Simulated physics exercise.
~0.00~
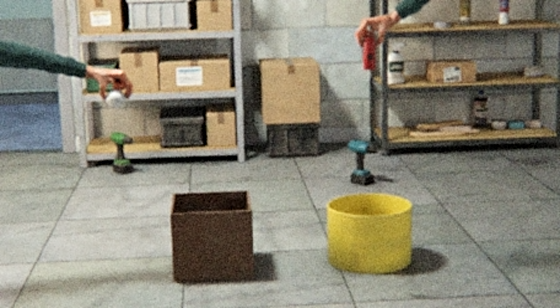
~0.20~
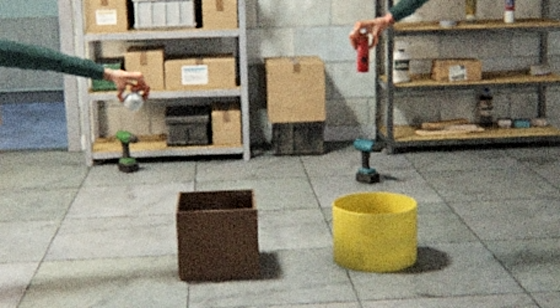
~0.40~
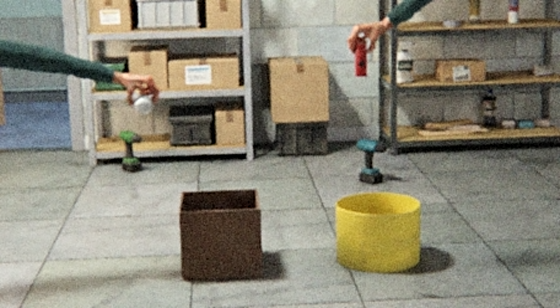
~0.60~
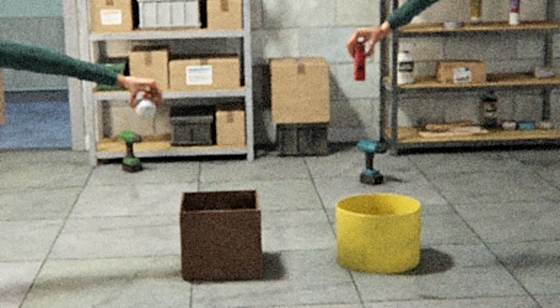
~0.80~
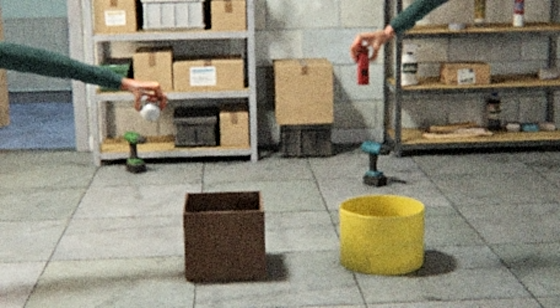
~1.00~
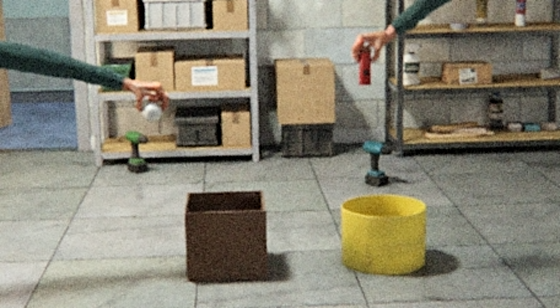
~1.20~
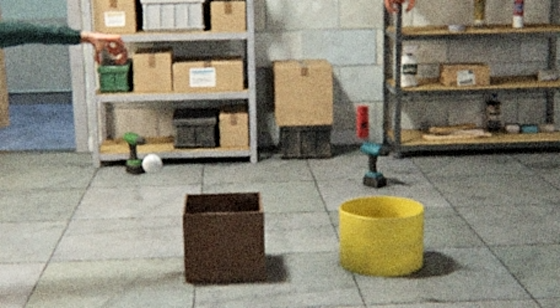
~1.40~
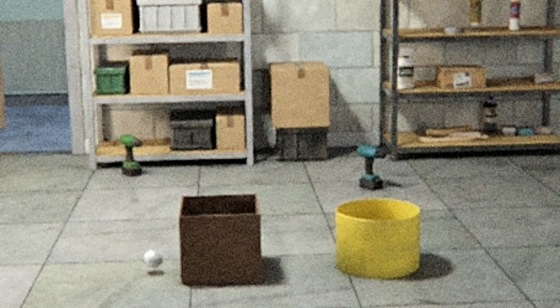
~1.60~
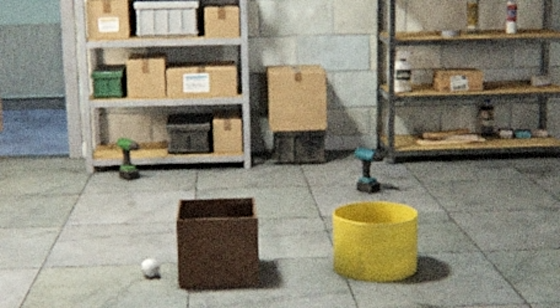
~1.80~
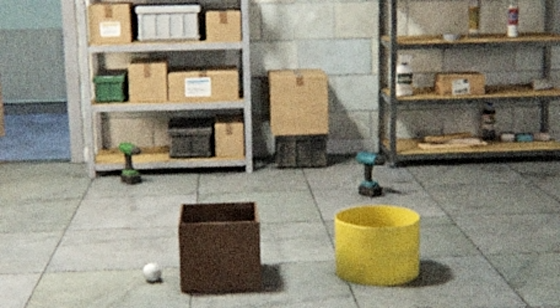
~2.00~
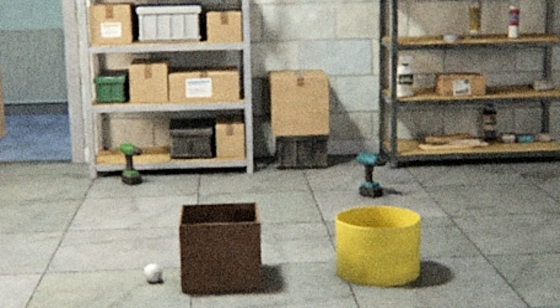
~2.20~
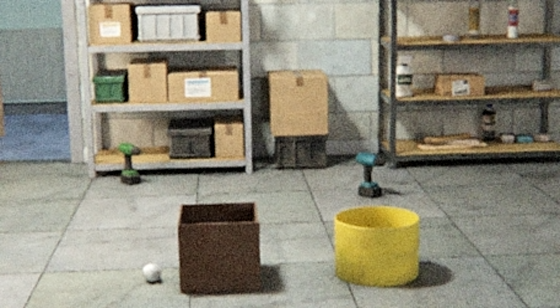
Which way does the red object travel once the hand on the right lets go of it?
It moves down, falling toward the yellow bin below.
